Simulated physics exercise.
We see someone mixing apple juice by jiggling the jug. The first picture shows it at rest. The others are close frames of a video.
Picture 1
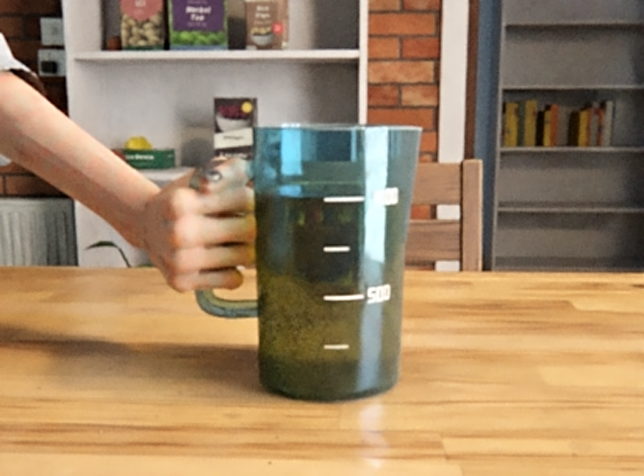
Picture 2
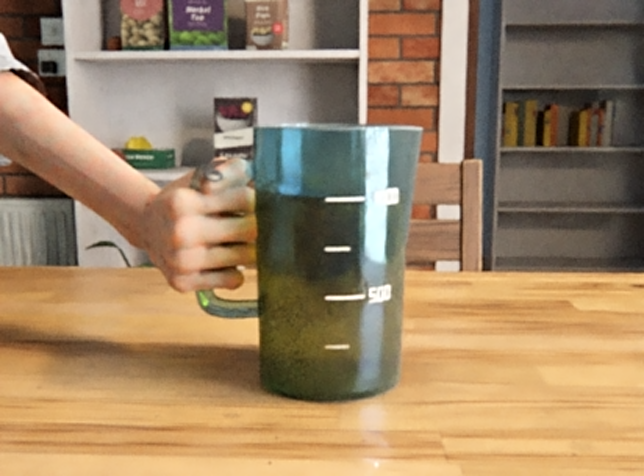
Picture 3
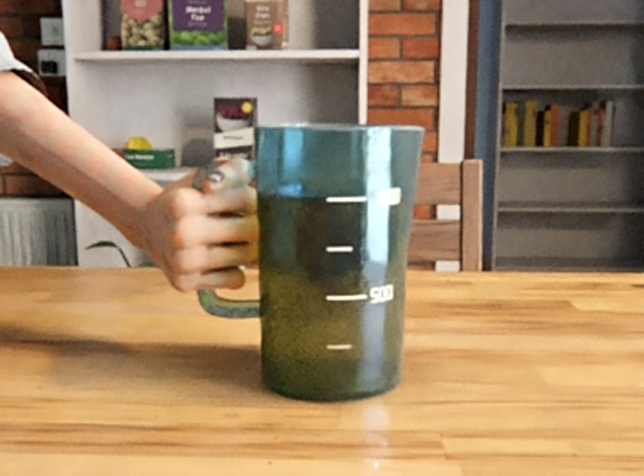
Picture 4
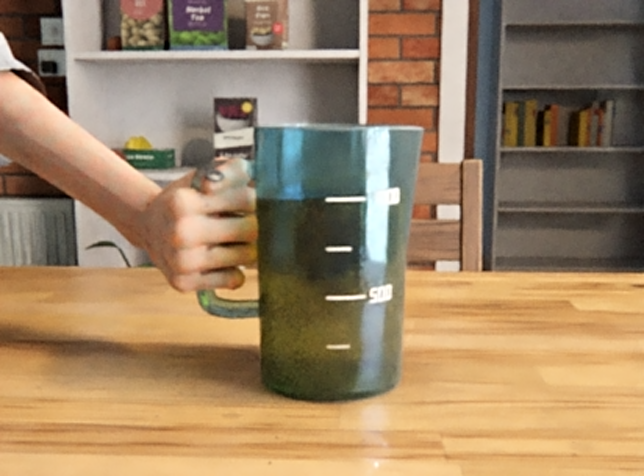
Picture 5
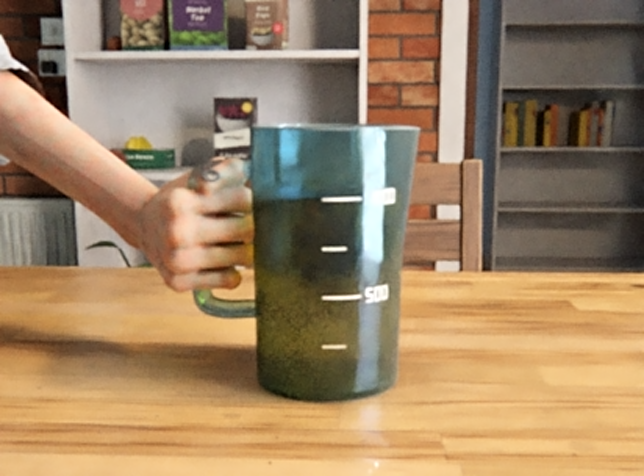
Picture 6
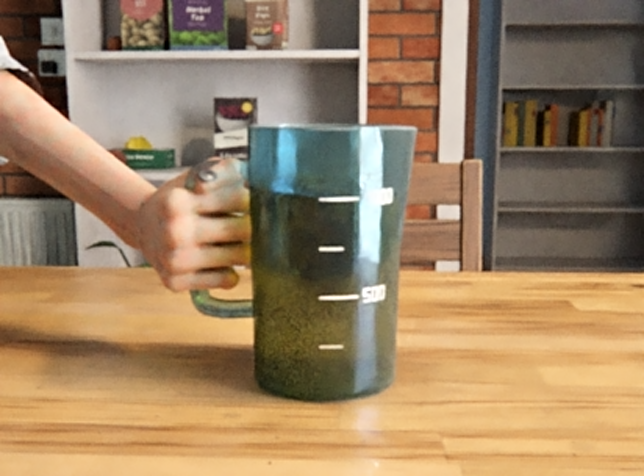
A hand jiggles a blue jug of liquid slightly from side to side on a table.
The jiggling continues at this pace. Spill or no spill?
The jug stays dry outside.
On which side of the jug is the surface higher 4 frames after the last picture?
The right-hand side.
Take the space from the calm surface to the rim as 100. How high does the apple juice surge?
I make it 50 per cent.
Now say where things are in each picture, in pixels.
Jug (330, 250) about three quarters full; at rest, in the first frame.
Jug about three quarters full, surface at (331, 189); surface about level, in the second frame.
Jug (333, 250) about three quarters full; surface about level, in the third frame.
Jug about three quarters full, surface at (331, 189); surface a little higher on the right, in the fourth frame.
Jug (327, 250) about three quarters full; surface a little higher on the right, in the fifth frame.
Jug about three quarters full, surface at (326, 189); surface a little higher on the left, in the sixth frame.
Next, the highest wave so far climbs under half way to the rim.
Finally, the highest wave so far climbs under half way to the rim; nothing has left it.
